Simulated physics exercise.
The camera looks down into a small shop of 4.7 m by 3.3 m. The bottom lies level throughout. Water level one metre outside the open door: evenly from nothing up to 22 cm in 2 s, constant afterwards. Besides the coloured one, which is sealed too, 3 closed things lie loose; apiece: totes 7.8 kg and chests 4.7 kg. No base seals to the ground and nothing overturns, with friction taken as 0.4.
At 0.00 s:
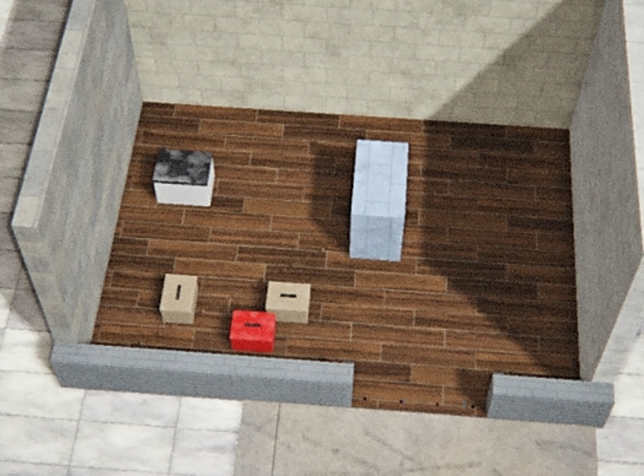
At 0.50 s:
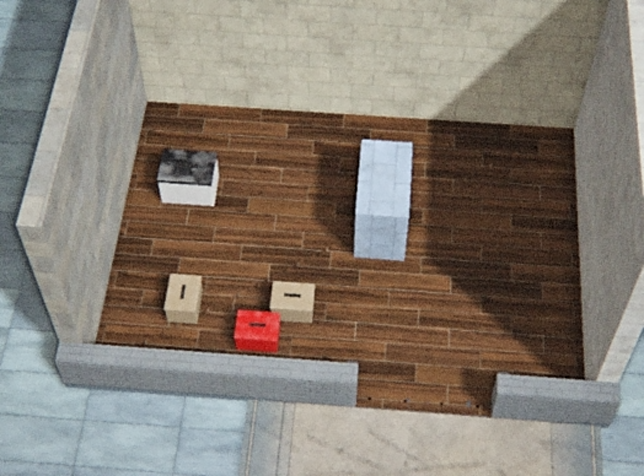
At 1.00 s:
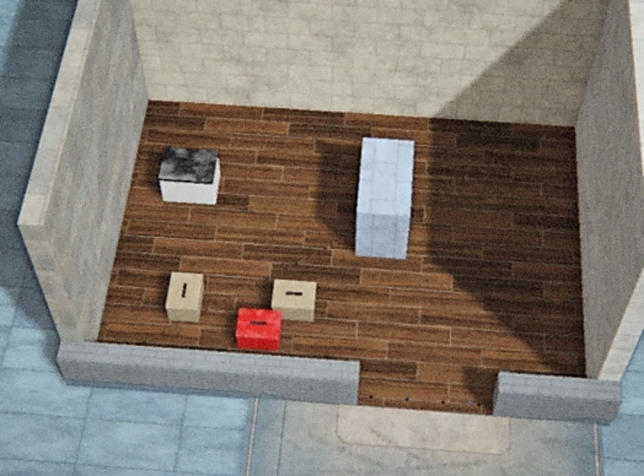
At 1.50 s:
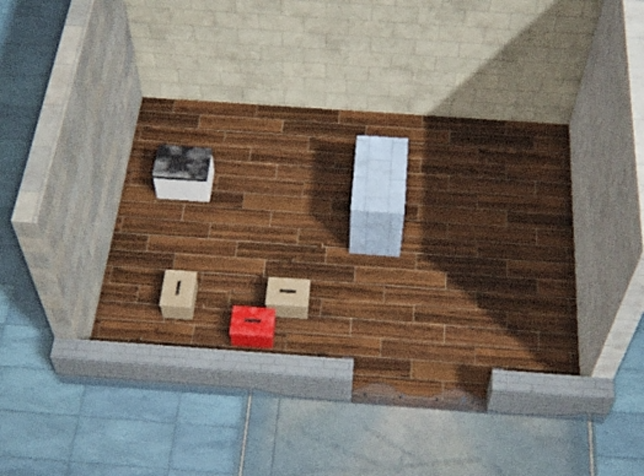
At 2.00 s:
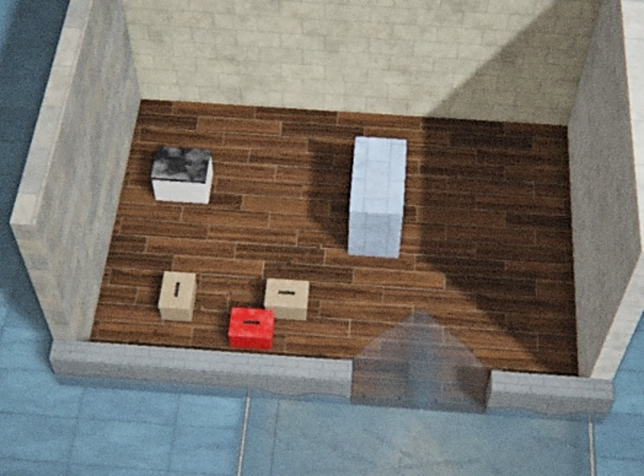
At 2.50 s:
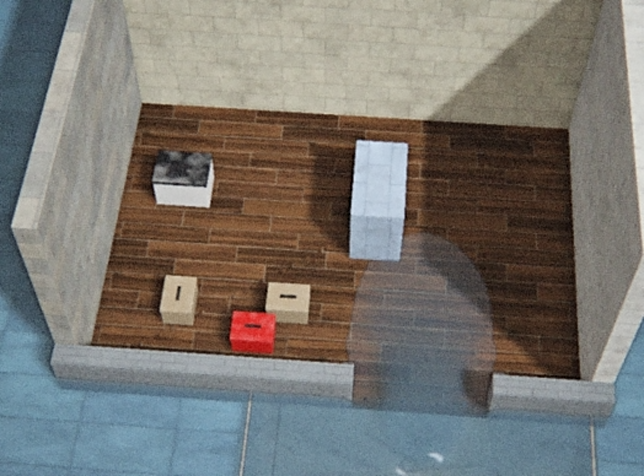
Water spreads outside a small shop and enters through the doorway onto the wooden floor.
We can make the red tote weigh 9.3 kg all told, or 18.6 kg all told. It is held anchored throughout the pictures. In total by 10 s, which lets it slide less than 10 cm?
I would say the lighter mass suffices.
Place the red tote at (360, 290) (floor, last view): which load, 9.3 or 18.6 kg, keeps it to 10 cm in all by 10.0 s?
It turns out that no load succeeds.
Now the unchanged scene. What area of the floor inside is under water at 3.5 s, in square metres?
Some 7.5 m2 of it.
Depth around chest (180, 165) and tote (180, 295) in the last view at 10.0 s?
Depth approx. 8 cm / 11 cm.
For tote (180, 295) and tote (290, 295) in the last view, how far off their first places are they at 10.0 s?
Respectively 50 and 0 centimetres.
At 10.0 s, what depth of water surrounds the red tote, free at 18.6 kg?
Close to 7 cm deep.
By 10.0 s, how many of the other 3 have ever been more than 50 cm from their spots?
Total: 1.
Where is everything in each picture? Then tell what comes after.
The red tote at (253, 326), on the bottom; 0.0 m2 under water; 0 of 4 have shifted, in the first frame.
The red tote at (257, 325), on the bottom; water covers 0.0 m2; 0 of 4 have shifted, in the second frame.
The red tote at (259, 324), on the bottom; water covers 0.0 m2; 0 of 4 have shifted, in the third frame.
The red tote at (253, 321), on the bottom; water covers 0.0 m2; 0 of 4 have shifted, in the fourth frame.
The red tote at (251, 323), on the bottom; water covers 0.7 m2; 0 of 4 have shifted, in the fifth frame.
The red tote at (253, 327), on the bottom; water covers 2.0 m2; 0 of 4 have shifted, in the sixth frame.
After 3.5 s the red tote would be 0 cm from its start with 9.3 kg and 0 cm from its start with 18.6 kg; 0 cm of water round it then.
After 4.5 s the red tote would be 0 cm from its start with 9.3 kg and 0 cm from its start with 18.6 kg; 1 cm of water round it then.
After 7.0 s the red tote would be 0 cm from its start with 9.3 kg and 0 cm from its start with 18.6 kg; 1 cm of water round it then.
After 10.0 s the red tote would be 5 cm from its start with 9.3 kg and 0 cm from its start with 18.6 kg; 7 cm of water round it then.
